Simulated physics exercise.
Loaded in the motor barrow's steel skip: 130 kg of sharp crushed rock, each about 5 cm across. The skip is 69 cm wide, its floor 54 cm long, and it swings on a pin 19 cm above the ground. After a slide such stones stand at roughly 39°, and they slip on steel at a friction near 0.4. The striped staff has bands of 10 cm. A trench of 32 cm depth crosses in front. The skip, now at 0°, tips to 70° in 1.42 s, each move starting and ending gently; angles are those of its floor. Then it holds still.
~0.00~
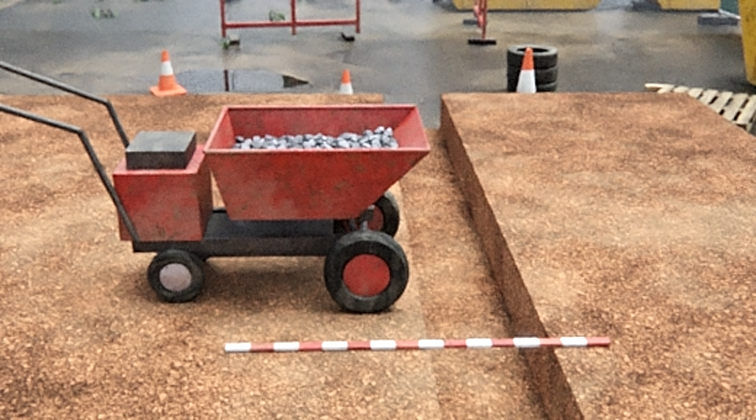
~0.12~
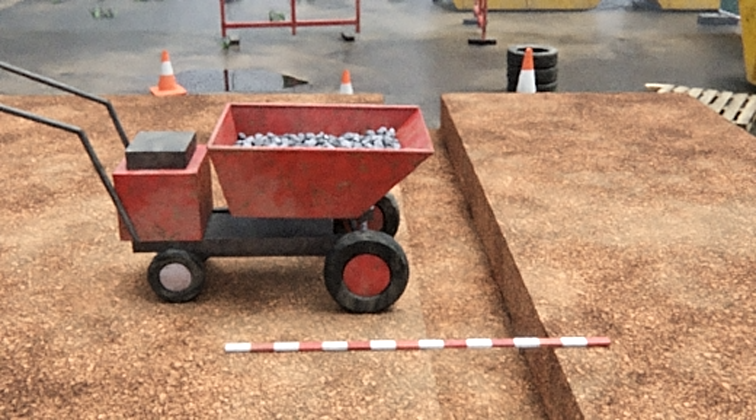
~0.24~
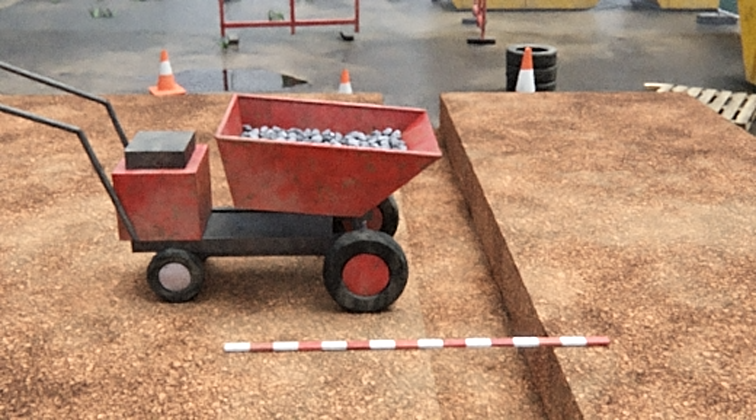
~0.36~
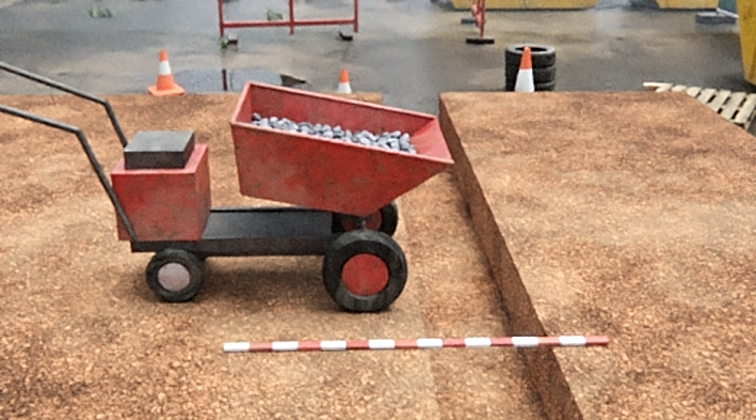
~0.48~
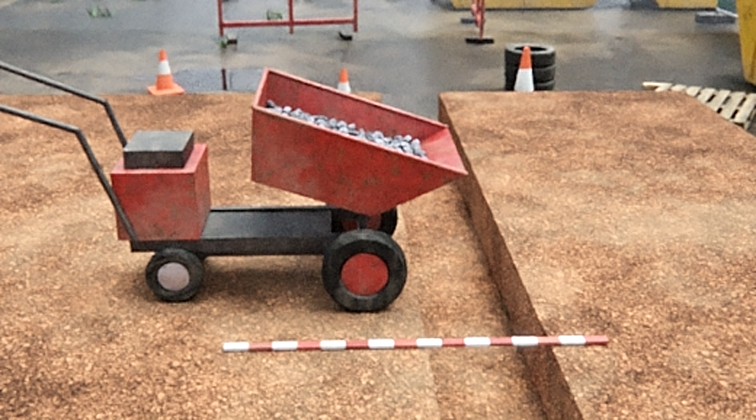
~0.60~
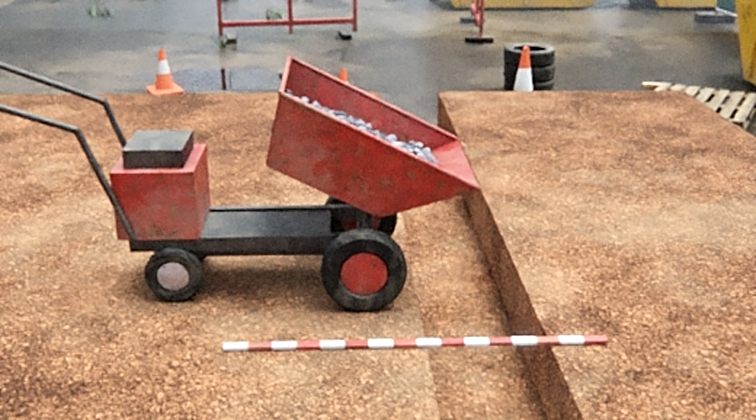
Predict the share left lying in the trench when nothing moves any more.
Roughly 67 per cent ends in the trench.
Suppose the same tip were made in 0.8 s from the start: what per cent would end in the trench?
Then about 55 per cent.
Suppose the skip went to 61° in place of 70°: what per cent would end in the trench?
Then about 40 per cent.
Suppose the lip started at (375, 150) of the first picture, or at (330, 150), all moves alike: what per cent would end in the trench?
About 100 and 100 per cent.
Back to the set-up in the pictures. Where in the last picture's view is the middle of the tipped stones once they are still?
Around (504, 309).
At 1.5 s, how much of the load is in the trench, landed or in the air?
About 10 per cent by then.
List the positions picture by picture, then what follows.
In the first picture, the skip is at 0°, its lip at (430, 151); the top of the load is at (344, 142).
In the second picture, lip at (433, 152), floor tilted 1°, highest stones at (317, 141); the stones move at 0.2 m/s on average.
In the third picture, lip at (441, 156), floor tilted 5°, highest stones at (287, 136); the stones move at 0.4 m/s on average.
In the fourth picture, lip at (453, 164), floor tilted 11°, highest stones at (279, 128); the stones move at 0.5 m/s on average.
In the fifth picture, lip at (467, 175), floor tilted 19°, highest stones at (282, 117); the stones move at 0.6 m/s on average.
In the sixth picture, the skip is at 27°, its lip at (480, 189); the top of the load is at (293, 105); the stones move at 0.6 m/s on average.
After 1.1 s the floor is at 59°; 100 % in the skip; the foremost stones are at (481, 223).
After 1.5 s the floor is at 70°; 80 % in the skip, 11 % in the trench, 9 % past the trench; the foremost stones are at (553, 264).
After 1.9 s the floor is at 70°; 39 % in the skip, 28 % in the trench, 33 % past the trench; the foremost stones are at (633, 268).
After 3.8 s the floor is at 70°; 0 % in the skip, 67 % in the trench, 33 % past the trench; the foremost stones are at (657, 265).
